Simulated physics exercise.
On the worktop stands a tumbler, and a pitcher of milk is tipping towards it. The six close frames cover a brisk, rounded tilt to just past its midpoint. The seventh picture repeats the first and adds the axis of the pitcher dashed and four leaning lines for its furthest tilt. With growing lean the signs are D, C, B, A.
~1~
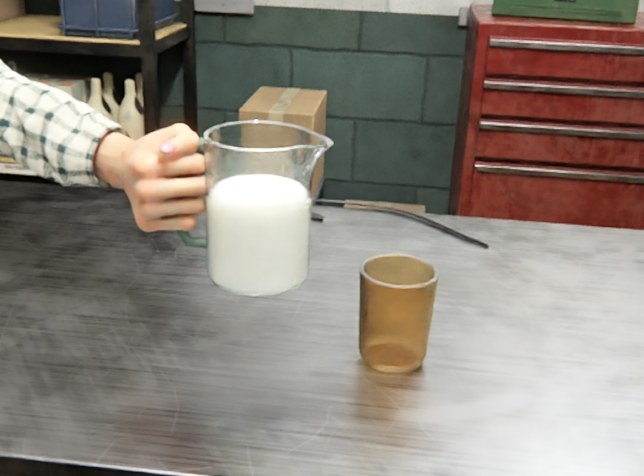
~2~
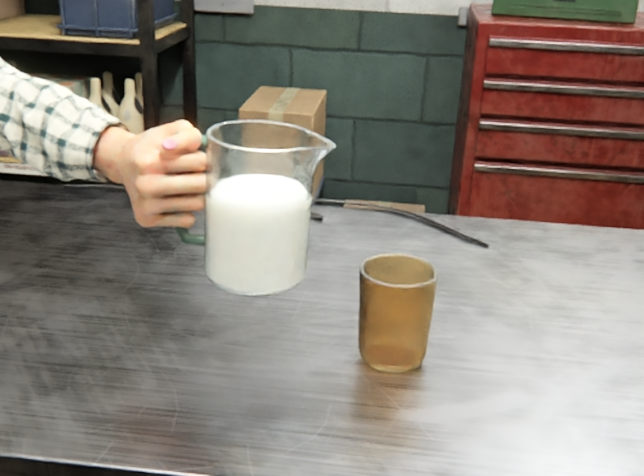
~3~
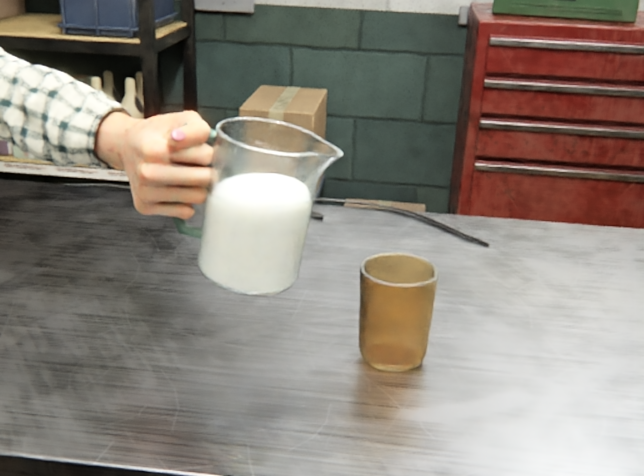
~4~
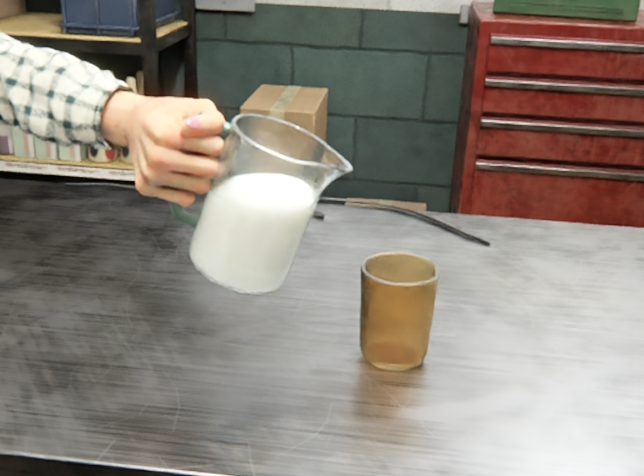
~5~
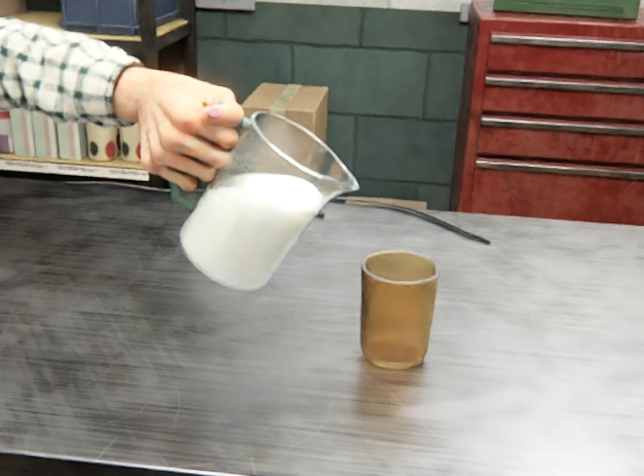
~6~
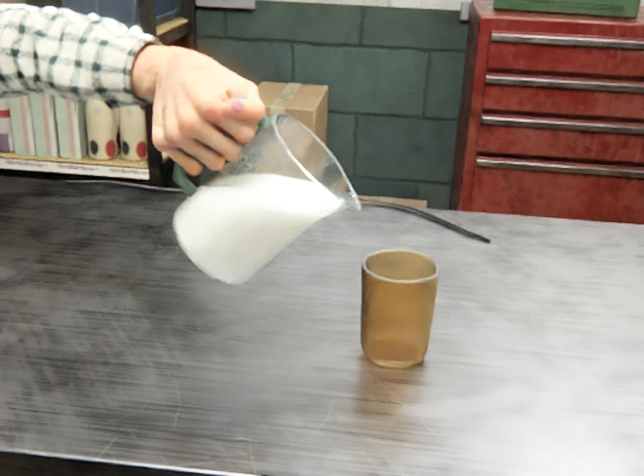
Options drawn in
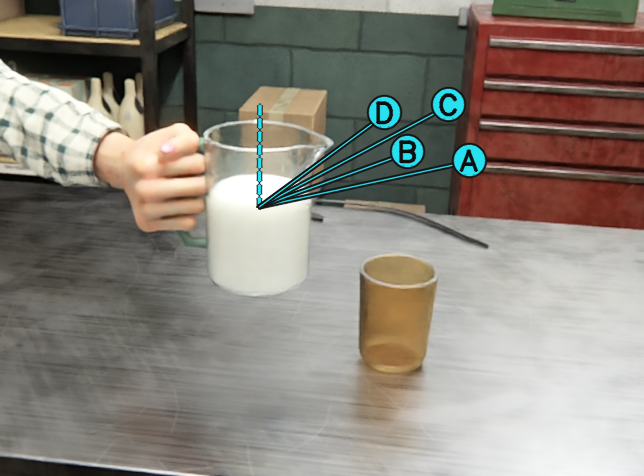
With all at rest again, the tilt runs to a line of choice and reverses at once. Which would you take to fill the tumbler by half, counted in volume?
Choose B.
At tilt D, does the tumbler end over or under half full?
Under half.
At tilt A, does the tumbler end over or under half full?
Over half.
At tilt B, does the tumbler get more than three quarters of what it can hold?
No.
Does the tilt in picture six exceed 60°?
No.
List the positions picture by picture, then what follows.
Upright, lip at (331, 143); rim of the tumbler round (399, 269); nothing has left yet.
Tipped about 2°, lip at (333, 146); nothing has left yet.
Tipped about 9°, lip at (341, 154); nothing has left yet.
Tipped about 19°, lip at (350, 168); nothing has left yet.
Tipped about 31°, lip at (357, 187); nothing has left yet.
Tipped about 44°, lip at (359, 207); nothing has left yet.
On the marked copy, A at (452, 165); B at (391, 158); C at (433, 113); D at (372, 124).
For tilt A, the tumbler ends with about 73 % of what it can hold; 6 % of the milk is spilt.
For tilt B, the tumbler ends with about 52 % of what it can hold.
For tilt C, the tumbler ends with about 26 % of what it can hold.
For tilt D, the tumbler ends with about 9 % of what it can hold.
